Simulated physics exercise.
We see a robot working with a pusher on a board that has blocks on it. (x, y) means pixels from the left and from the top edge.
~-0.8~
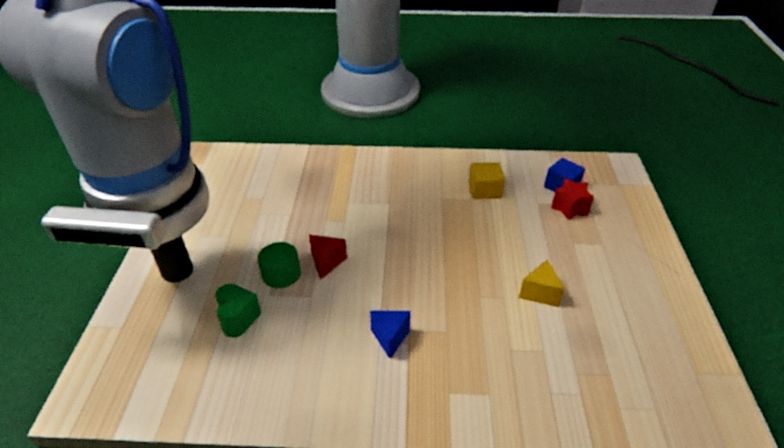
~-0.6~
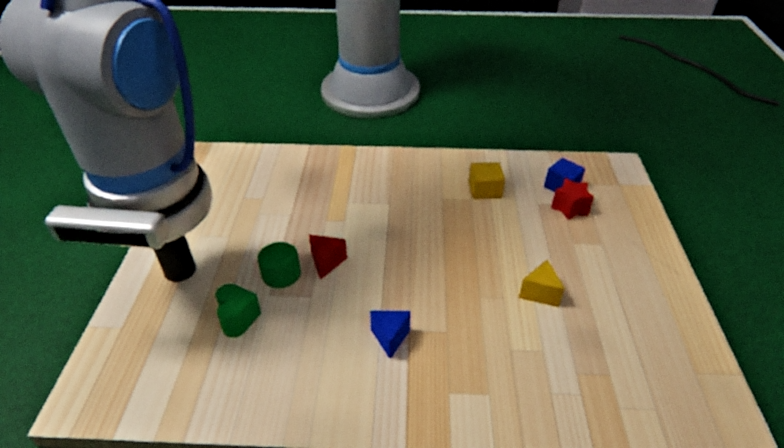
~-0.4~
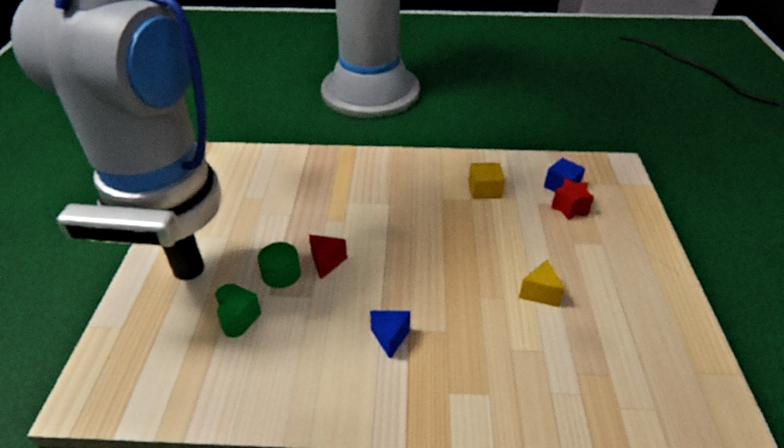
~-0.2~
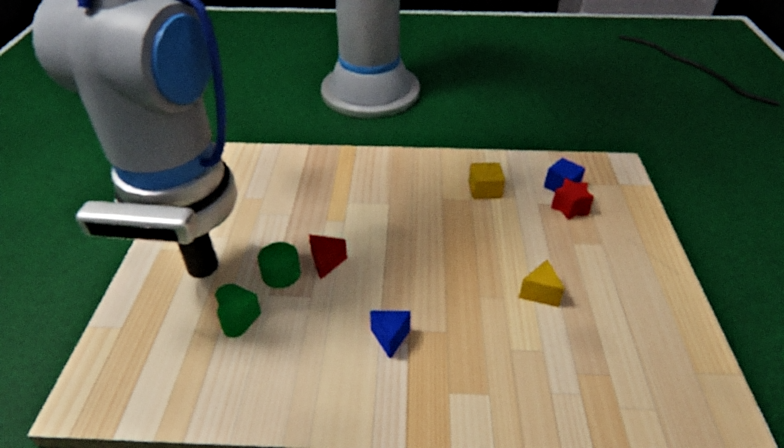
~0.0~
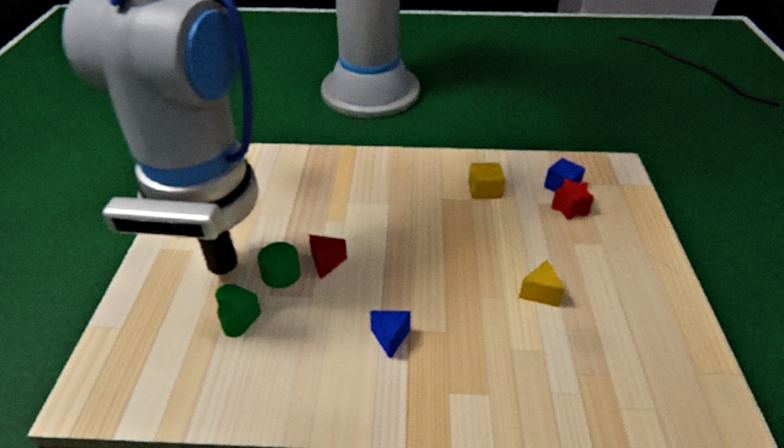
The video shows a robot arm with a dark pusher over a wooden board of red, green, blue and yellow blocks. The arm moves slightly right, bringing the pusher near the green round block, while all the blocks stay still.
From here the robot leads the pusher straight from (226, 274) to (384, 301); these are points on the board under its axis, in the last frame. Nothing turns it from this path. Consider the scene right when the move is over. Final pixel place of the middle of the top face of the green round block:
The green round block ends near (360, 251).
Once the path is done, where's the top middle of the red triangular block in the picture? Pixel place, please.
The middle of its upper face will lie at (355, 227).
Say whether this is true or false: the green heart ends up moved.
Answer: False.
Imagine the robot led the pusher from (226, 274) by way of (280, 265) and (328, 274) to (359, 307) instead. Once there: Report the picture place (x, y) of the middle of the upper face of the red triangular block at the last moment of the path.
Its top middle: (346, 240).
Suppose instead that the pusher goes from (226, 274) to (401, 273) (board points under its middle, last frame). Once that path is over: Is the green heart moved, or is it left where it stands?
Here's my answer: The green heart remains in position.
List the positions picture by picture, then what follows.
In the first frame, tip of the pusher (178, 272), middles of tops, green heart (233, 299), green round block (277, 254), red triangular block (324, 244).
In the second frame, pusher (181, 271), nothing pushed.
In the third frame, pusher (189, 270), nothing pushed.
In the fourth frame, pusher (203, 267), nothing pushed.
In the fifth frame, pusher (223, 264), green heart (233, 299), green round block (277, 254), red triangular block (324, 244).
What follows on the original path. One third of the way, pusher (275, 273); green round block (309, 254); red triangular block (336, 240), turned 15° anticlockwise.
Two thirds of the way, pusher (328, 282); green round block (350, 251); red triangular block (354, 229), turned 50° anticlockwise.
At the end, pusher (384, 291); green heart unmoved; green round block (360, 251); red triangular block (355, 227), turned 60° anticlockwise.
